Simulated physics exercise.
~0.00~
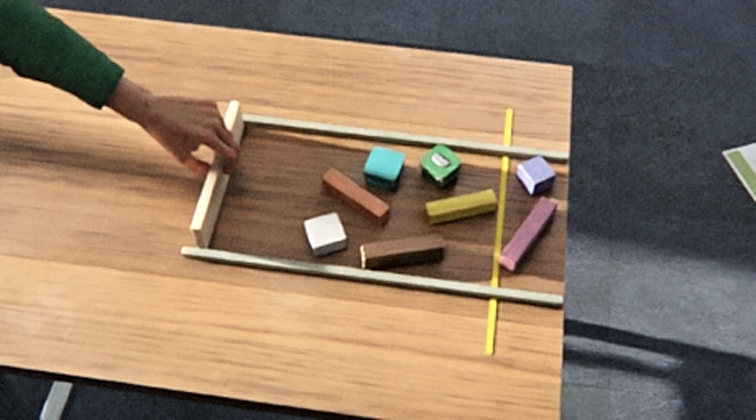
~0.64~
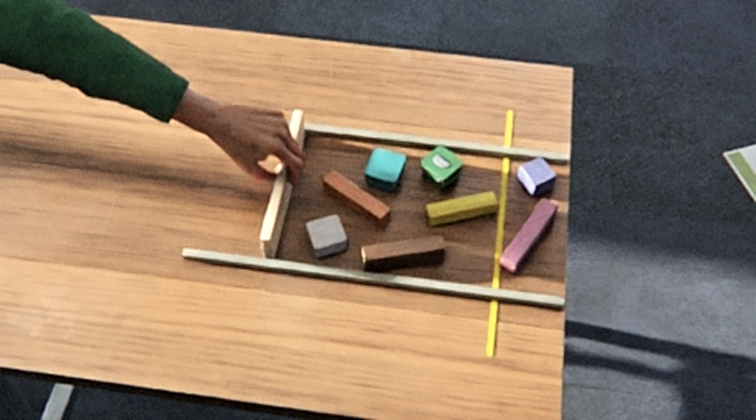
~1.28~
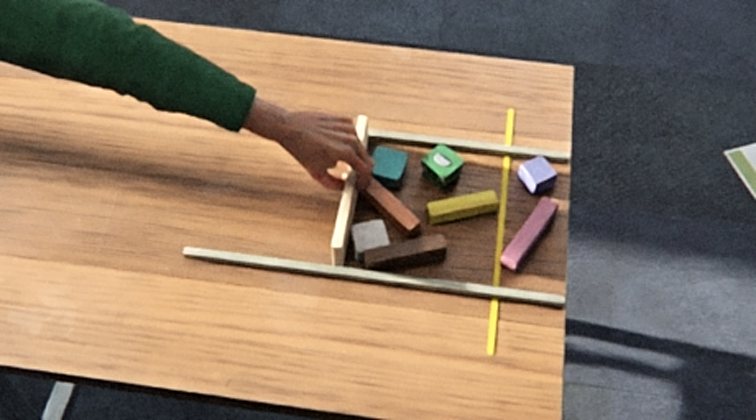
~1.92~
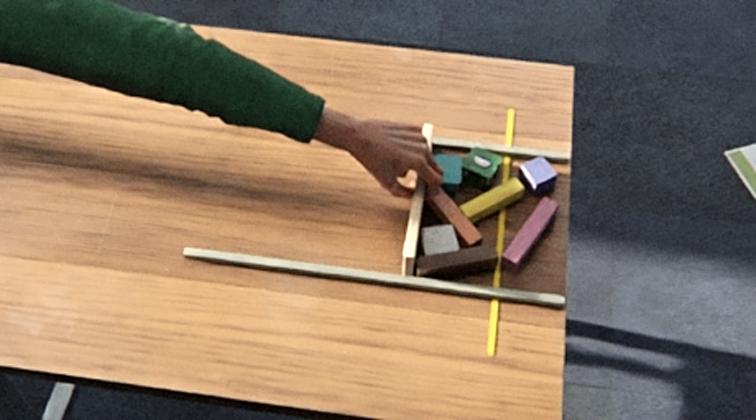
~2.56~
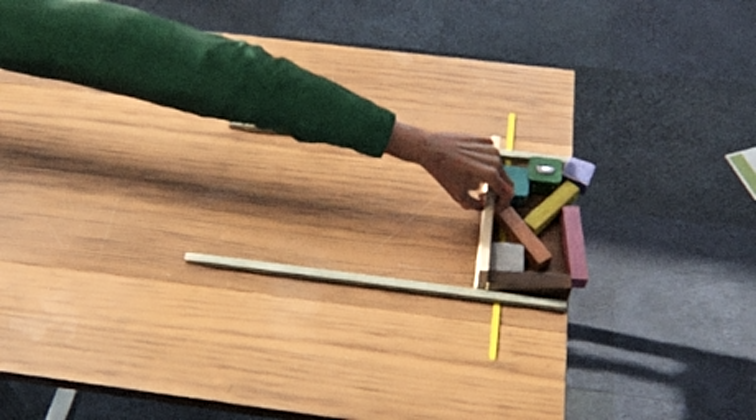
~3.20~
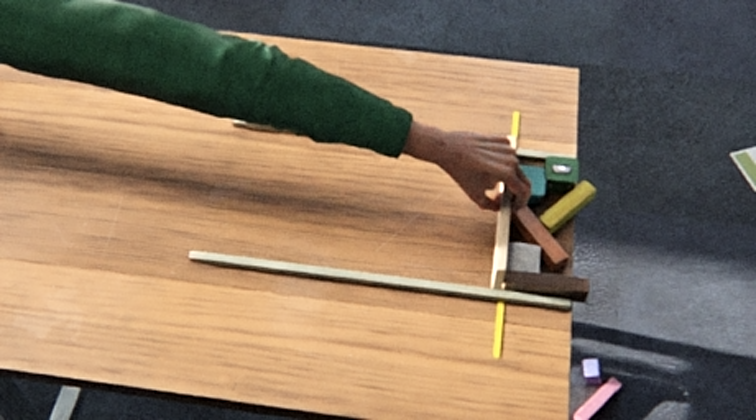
A pale wooden board, pushed rightward by a hand in a green sleeve, swept scattered blocks and sticks along the table to the yellow line, bunching them together until the pink bar and the light purple block dropped off the edge while the others stayed on.
